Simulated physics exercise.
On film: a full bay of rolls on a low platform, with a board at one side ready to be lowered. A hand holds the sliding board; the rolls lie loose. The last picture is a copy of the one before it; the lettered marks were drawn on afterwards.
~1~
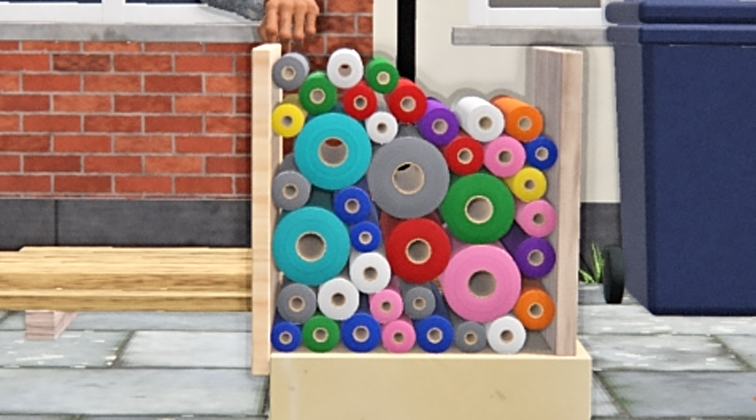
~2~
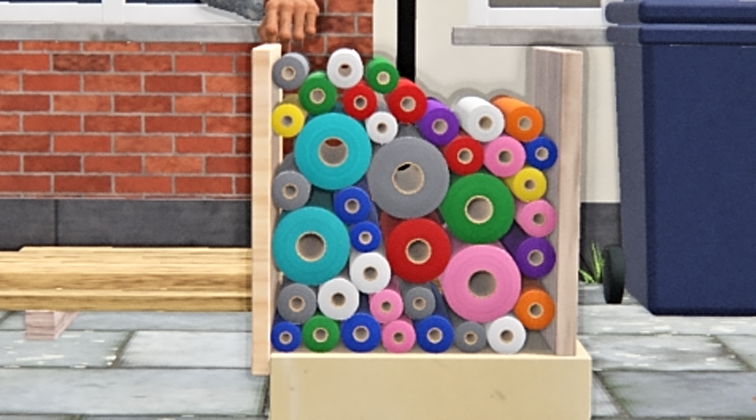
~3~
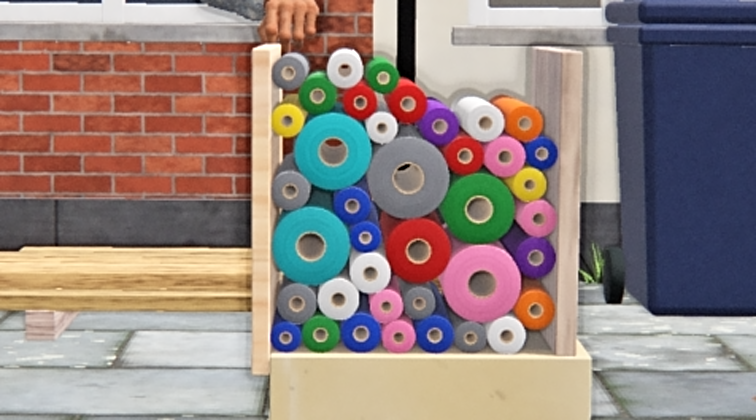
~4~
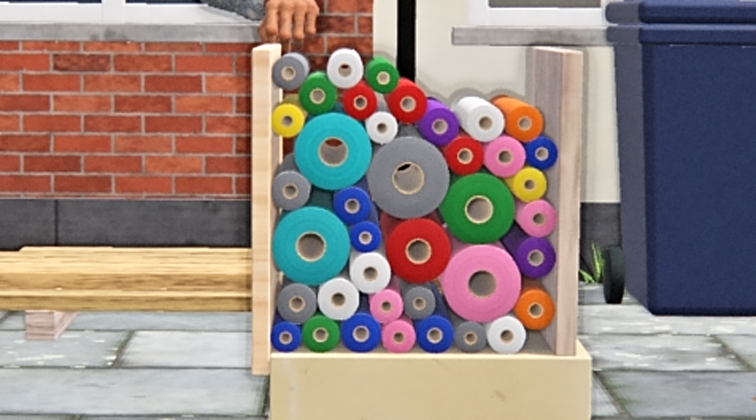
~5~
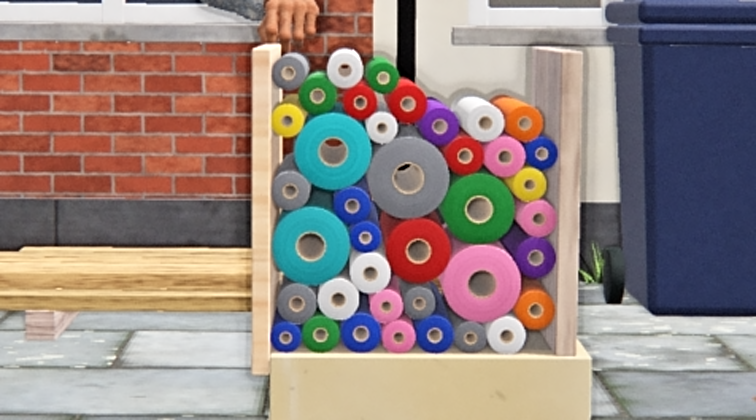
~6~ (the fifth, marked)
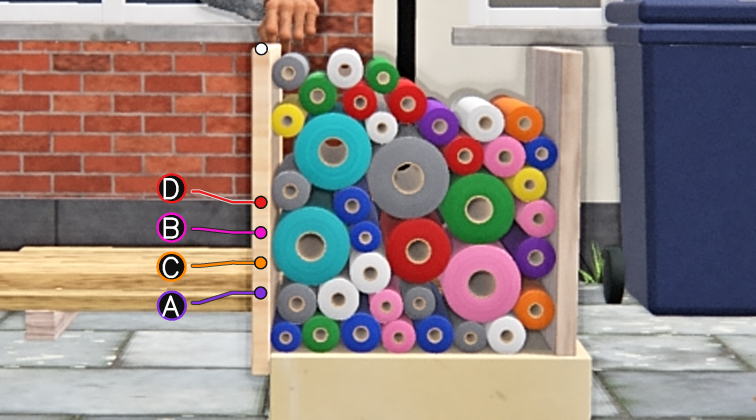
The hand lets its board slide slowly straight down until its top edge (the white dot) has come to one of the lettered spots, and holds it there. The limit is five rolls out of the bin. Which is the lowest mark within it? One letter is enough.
It can be let down to D.
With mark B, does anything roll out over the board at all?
Yes, at B.
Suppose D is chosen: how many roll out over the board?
The count is four.
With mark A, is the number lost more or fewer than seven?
It loses more than seven.
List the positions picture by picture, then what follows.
In the first frame, a white roll (485, 123); side board (268, 196); a blue roll (286, 338).
In the second frame, a blue roll (286, 338); a grey roll (470, 337).
In the third frame, a grey roll (419, 304); a blue roll (365, 238).
In the fourth frame, a grey roll (409, 178); a purple roll (440, 126).
In the fifth frame, a green roll (318, 96); a white roll (485, 123); side board (268, 196).
On the copy, A at (260, 293); B at (261, 232); C at (261, 263); D at (261, 202); the white dot at (261, 49).
On D. First, top of the board (271, 117).
Then, top of the board (270, 196).
Finally, top of the board (270, 202), four out over the board.
By contrast, A more than five out over the board; B more than five out over the board; C more than five out over the board.
